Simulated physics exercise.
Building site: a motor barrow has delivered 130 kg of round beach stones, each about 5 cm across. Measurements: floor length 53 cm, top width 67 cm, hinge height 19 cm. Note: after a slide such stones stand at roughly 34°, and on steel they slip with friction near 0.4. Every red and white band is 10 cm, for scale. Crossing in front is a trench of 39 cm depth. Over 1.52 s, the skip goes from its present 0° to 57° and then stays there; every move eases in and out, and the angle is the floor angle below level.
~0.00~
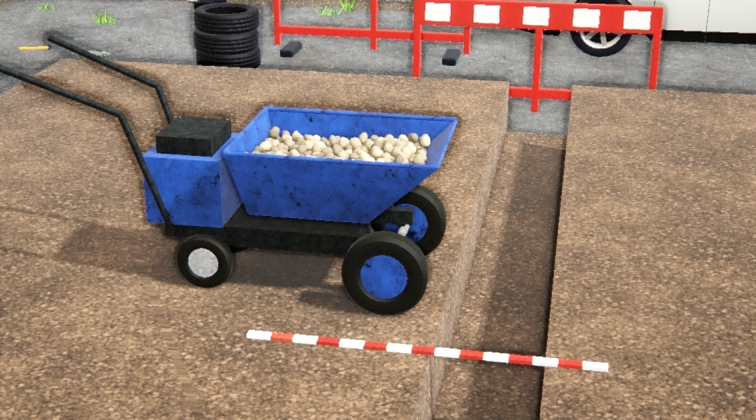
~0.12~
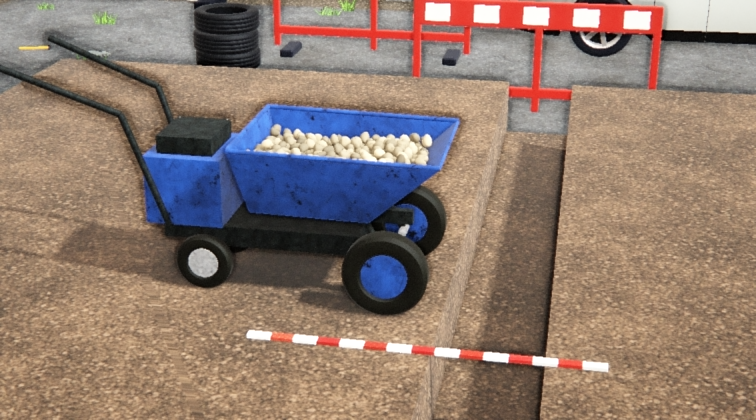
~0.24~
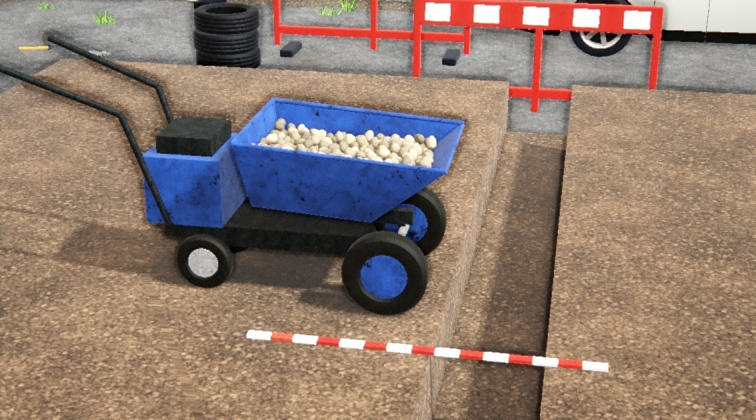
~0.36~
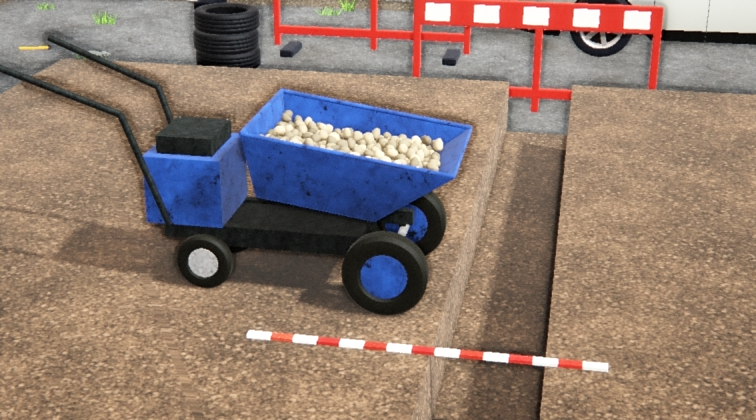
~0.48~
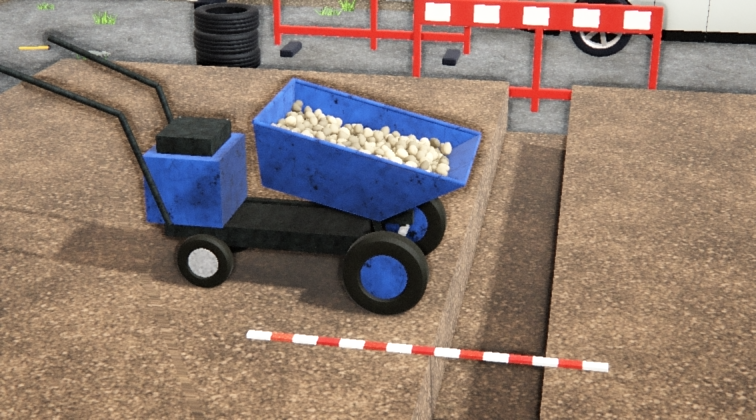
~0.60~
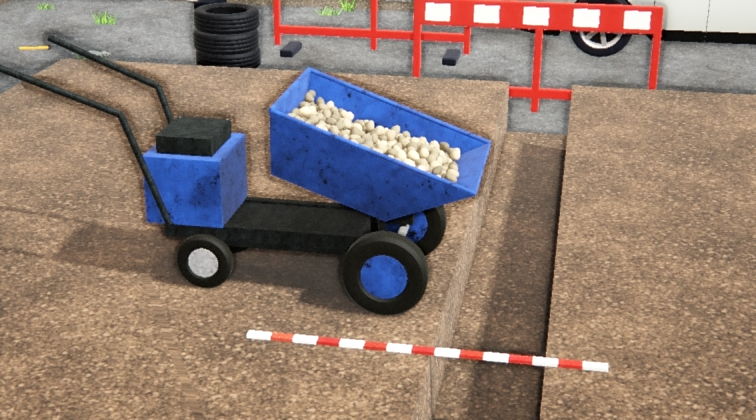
At a building site, a small blue motor barrow loaded with round pale stones stands beside a trench, and its skip gradually tilts toward the right, the rear rising while the stones shift slightly and the wheels stay still.
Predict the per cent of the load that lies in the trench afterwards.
51 per cent.
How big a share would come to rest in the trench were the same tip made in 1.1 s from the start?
Then about 45 per cent.
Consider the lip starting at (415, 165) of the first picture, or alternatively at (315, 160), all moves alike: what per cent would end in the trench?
First place: Near 75%; second place: Near 85%.
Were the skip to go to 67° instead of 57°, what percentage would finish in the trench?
Around 35 per cent would finish in the trench.
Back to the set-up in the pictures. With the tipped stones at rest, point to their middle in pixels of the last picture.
Their middle lands near (544, 346).
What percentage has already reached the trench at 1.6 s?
Close to 15 per cent at that time.
After 1.1 s the floor is at 48°; 100 % in the skip; the foremost stones are at (498, 211).
After 1.6 s the floor is at 57°; 70 % in the skip, 14 % in the trench, 16 % past the trench; the foremost stones are at (603, 306).
After 2.0 s the floor is at 57°; 35 % in the skip, 20 % in the trench, 45 % past the trench; the foremost stones are at (699, 303).
After 3.9 s the floor is at 57°; 0 % in the skip, 51 % in the trench, 49 % past the trench; the foremost stones are past the picture's edge.
